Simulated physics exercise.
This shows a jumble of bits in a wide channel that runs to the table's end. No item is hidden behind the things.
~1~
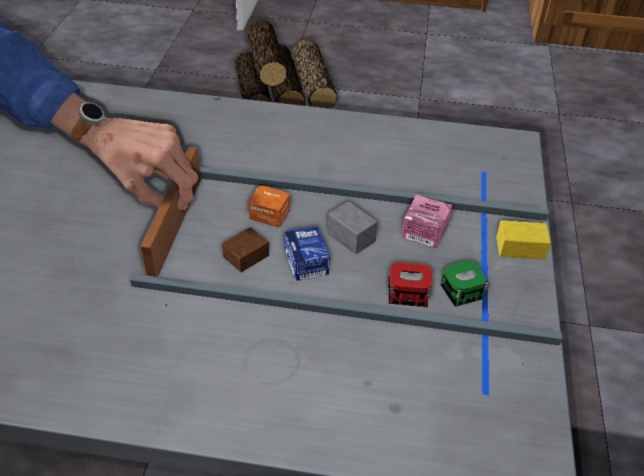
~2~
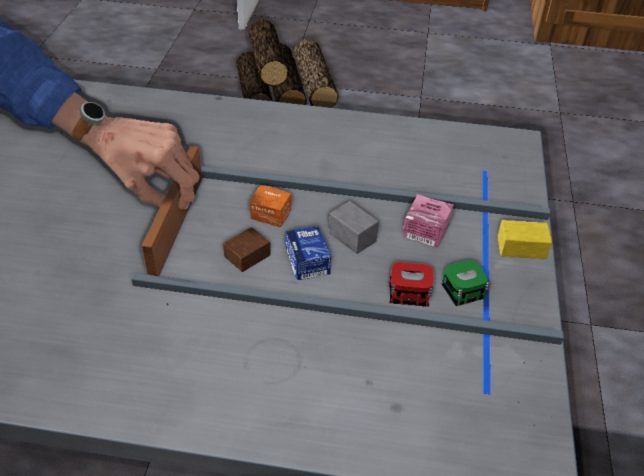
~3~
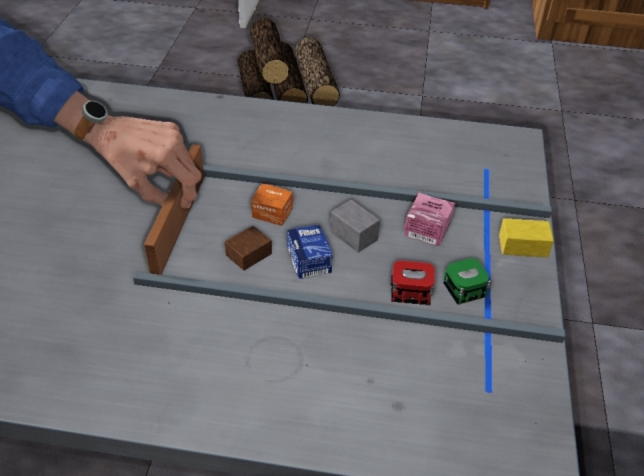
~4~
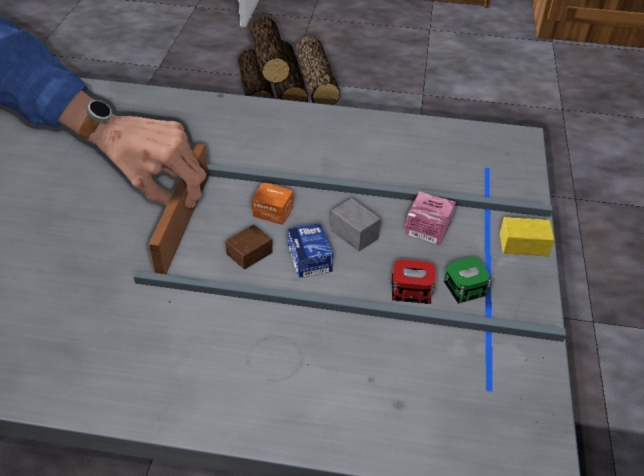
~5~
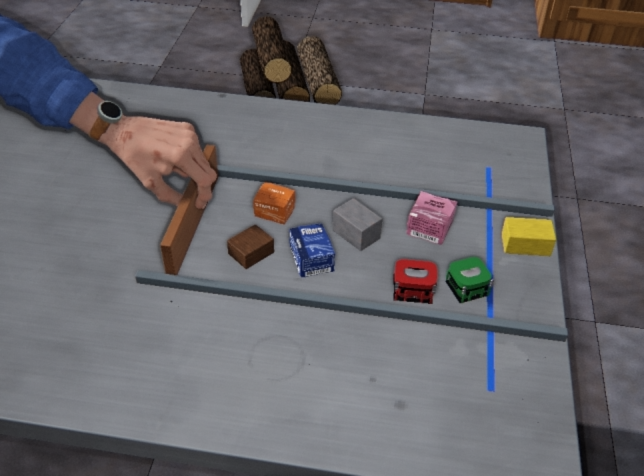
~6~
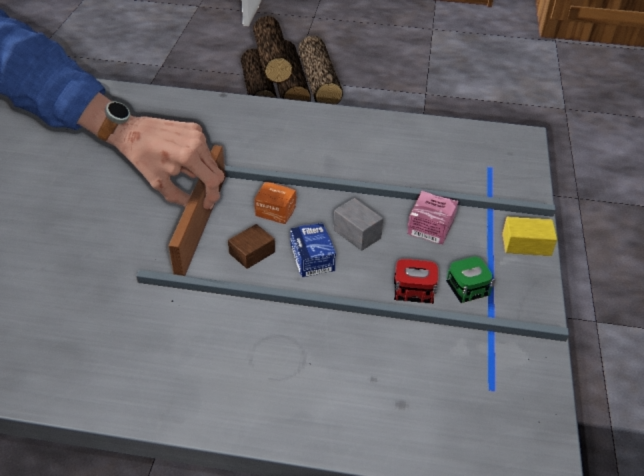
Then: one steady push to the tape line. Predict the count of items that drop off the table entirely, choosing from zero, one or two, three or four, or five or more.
The count that falls off is between three and four.
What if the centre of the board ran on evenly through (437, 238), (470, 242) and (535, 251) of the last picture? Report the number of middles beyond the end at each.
Taking the three positions in turn, the counts come to 0, 1 and 5.
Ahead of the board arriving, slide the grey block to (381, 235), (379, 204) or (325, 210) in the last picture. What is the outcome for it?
Well, the grey block keeps its place; it keeps its place; it keeps its place.
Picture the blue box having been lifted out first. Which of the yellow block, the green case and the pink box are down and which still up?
The yellow block ends up down, the green case keeps its place and the pink box keeps its place.
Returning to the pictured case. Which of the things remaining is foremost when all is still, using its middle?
The pink box.
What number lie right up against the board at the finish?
Counting them up gives 3.
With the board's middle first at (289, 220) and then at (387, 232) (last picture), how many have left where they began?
At first I count 3, and then 7.
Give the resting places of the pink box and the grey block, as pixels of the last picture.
The first sits around (547, 220), while the other sits around (514, 239).
Soon after, none off yet; yellow block at rest near (529, 237); green case at rest near (470, 280); pink box at rest near (432, 218).
Then, none off yet; yellow block at rest near (529, 237); green case moving near (481, 278); pink box moving near (440, 216).
Further on, none off yet; yellow block moved a little near (548, 241); green case moved well along near (536, 281); pink box moved well along near (504, 217).
At rest, the number that fall off is three or four; fallen, red case, green case and yellow block.
